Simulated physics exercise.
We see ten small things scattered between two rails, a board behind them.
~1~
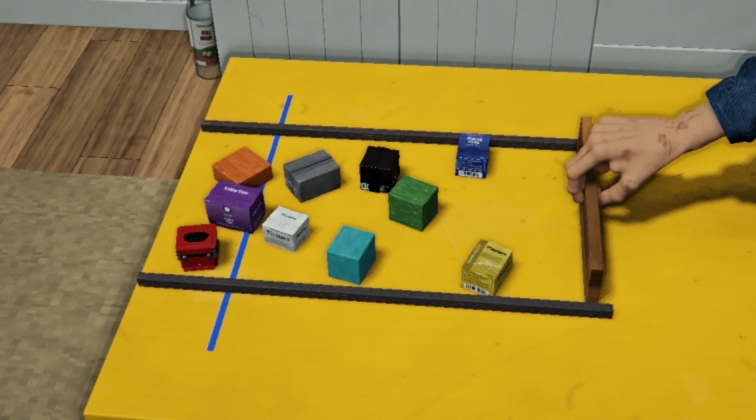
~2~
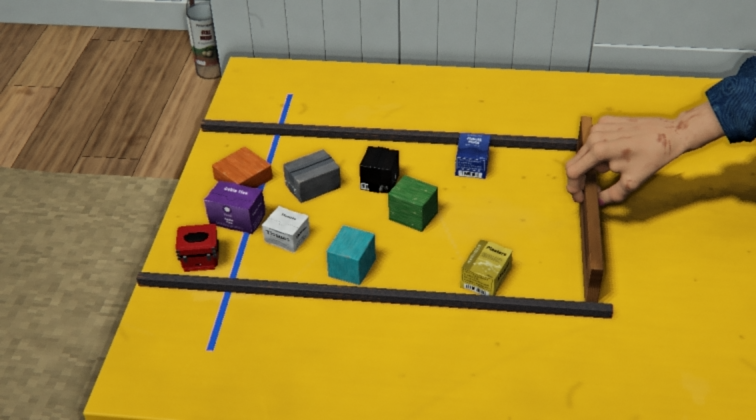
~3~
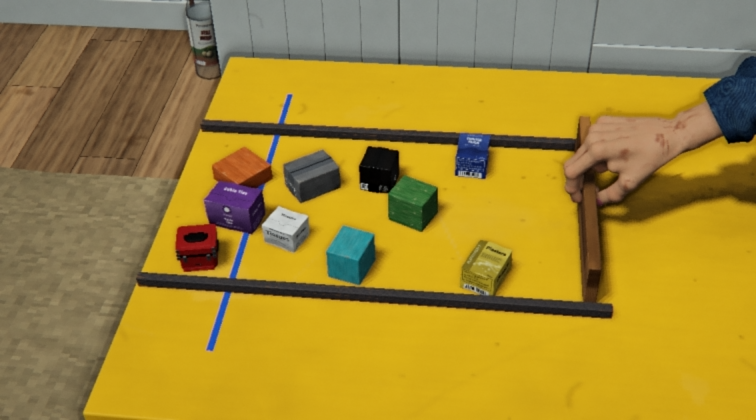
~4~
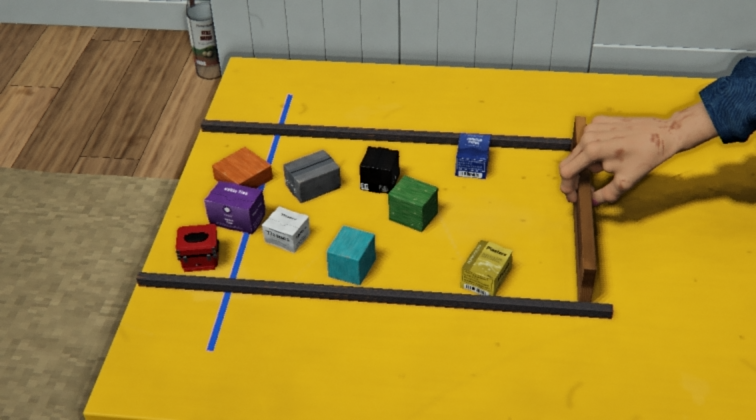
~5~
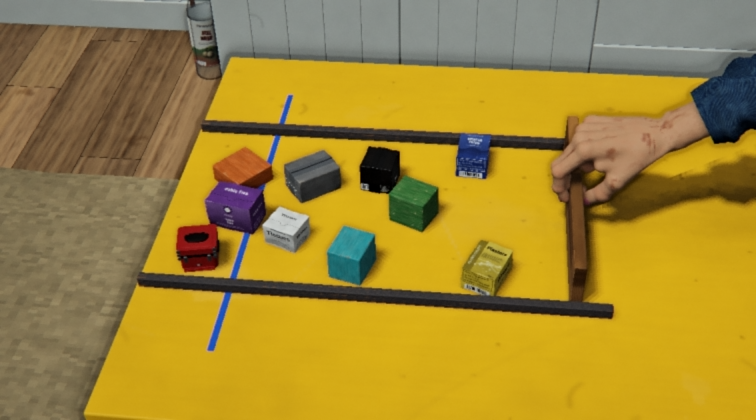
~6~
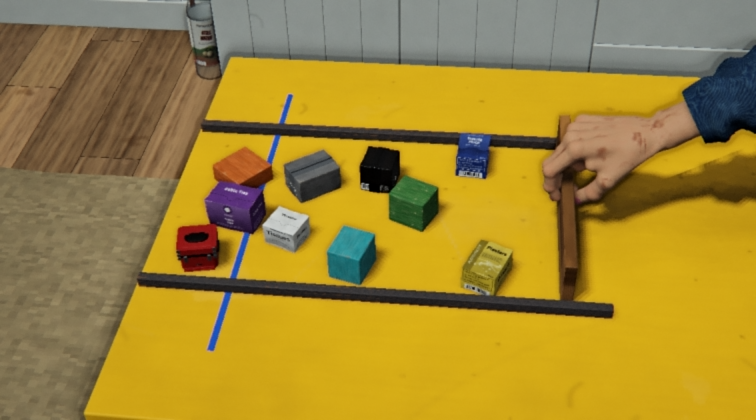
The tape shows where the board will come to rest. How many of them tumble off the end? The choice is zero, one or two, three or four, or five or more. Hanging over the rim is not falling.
As it turns out, the number that fall off is zero.
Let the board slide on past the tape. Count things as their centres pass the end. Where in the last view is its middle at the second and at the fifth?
Near (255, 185) and (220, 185).
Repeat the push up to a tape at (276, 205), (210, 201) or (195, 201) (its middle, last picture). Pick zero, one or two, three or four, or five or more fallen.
For each place: Not one; at least five; five or more.
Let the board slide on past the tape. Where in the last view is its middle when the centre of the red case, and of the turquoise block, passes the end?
At (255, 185) for the red case; at (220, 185) for the turquoise block.
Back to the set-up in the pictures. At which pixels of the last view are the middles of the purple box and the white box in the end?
The purple box stops around (179, 201); the white box around (206, 224).
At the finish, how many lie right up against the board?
That makes 4.
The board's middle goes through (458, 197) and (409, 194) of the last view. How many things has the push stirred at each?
By then 2, and 4.
Soon after, none off yet; red case at rest near (199, 248); orange block at rest near (243, 172); purple box at rest near (236, 207).
Then, none off yet; red case moving near (194, 247); orange block moved about its own width near (219, 168); purple box moved a little near (213, 202).
At rest, the number that fall off is zero.
